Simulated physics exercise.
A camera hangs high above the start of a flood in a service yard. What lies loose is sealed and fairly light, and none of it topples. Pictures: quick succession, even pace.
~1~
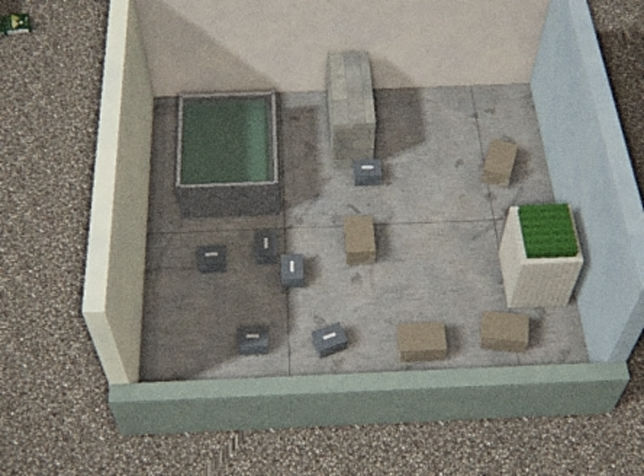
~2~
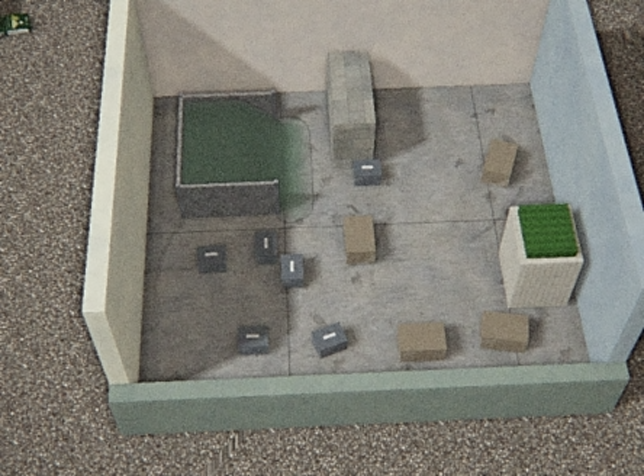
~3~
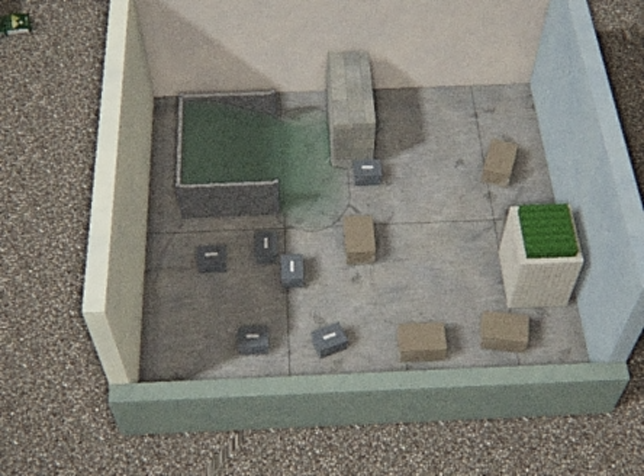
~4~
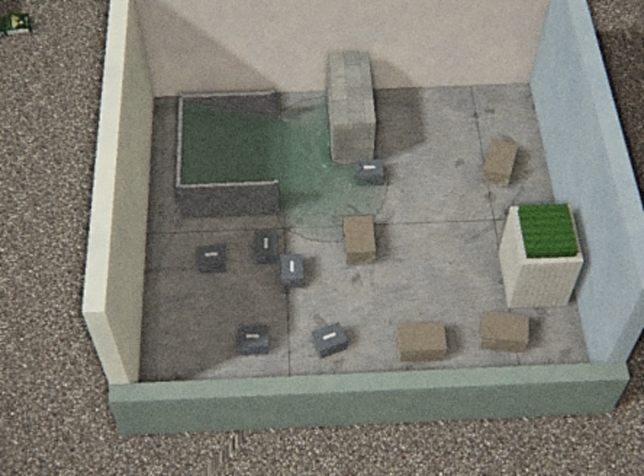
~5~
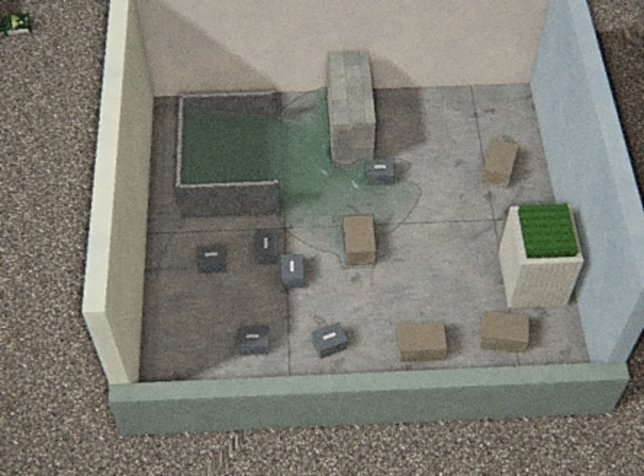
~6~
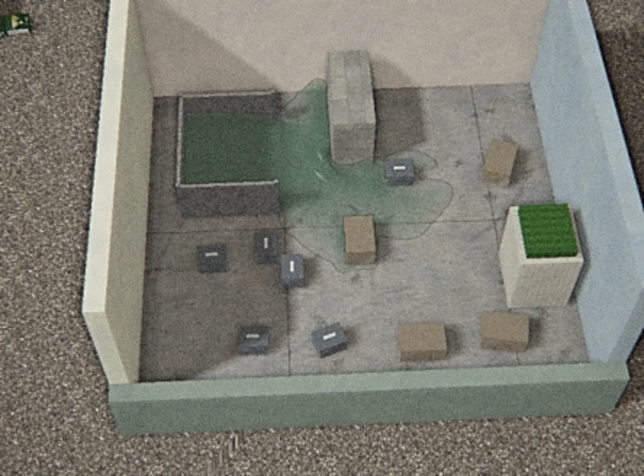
Green water spreads from the open right side of a dark-walled square tank at the back left of a walled service yard, seen from high above by a still camera. Grey totes and brown crates dot the concrete, with a tall pale block behind and a grass-topped one at right. The water widens around the tall block, reaches a grey tote beside it and pushes it slightly right, while the others stay put.
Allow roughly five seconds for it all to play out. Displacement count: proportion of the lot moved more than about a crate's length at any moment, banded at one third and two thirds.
Proportion: One third to two thirds.
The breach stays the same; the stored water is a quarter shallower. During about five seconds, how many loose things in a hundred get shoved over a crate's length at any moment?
My figure is 30 percent.
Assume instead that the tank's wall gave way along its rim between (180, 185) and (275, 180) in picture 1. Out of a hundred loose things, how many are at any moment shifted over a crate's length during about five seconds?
About 80 %.
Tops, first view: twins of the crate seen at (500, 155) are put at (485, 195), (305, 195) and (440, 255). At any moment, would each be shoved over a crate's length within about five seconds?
Going by the order given: Travels that far, travels that far, travels that far.
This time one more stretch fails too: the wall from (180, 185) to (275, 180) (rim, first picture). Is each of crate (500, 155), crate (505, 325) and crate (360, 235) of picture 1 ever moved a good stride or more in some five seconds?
In turn: Stayed within it, moved that far, moved that far.
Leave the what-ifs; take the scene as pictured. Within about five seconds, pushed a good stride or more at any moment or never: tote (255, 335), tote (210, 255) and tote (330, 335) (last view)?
Note, listed order - never went far / never went far / never went far.
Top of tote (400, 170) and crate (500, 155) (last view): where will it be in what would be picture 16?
I'd say around (513, 175) for the first and around (536, 152) for the second.
A moment on, 1 of 10 are well off their spots; 0 afloat.
Next, 3 of 10 are well off their spots; 0 afloat.
Later, 4 of 10 are well off their spots; 4 afloat.
In the end, 5 of 10 are well off their spots, and 5 have been at some point; 2 afloat.
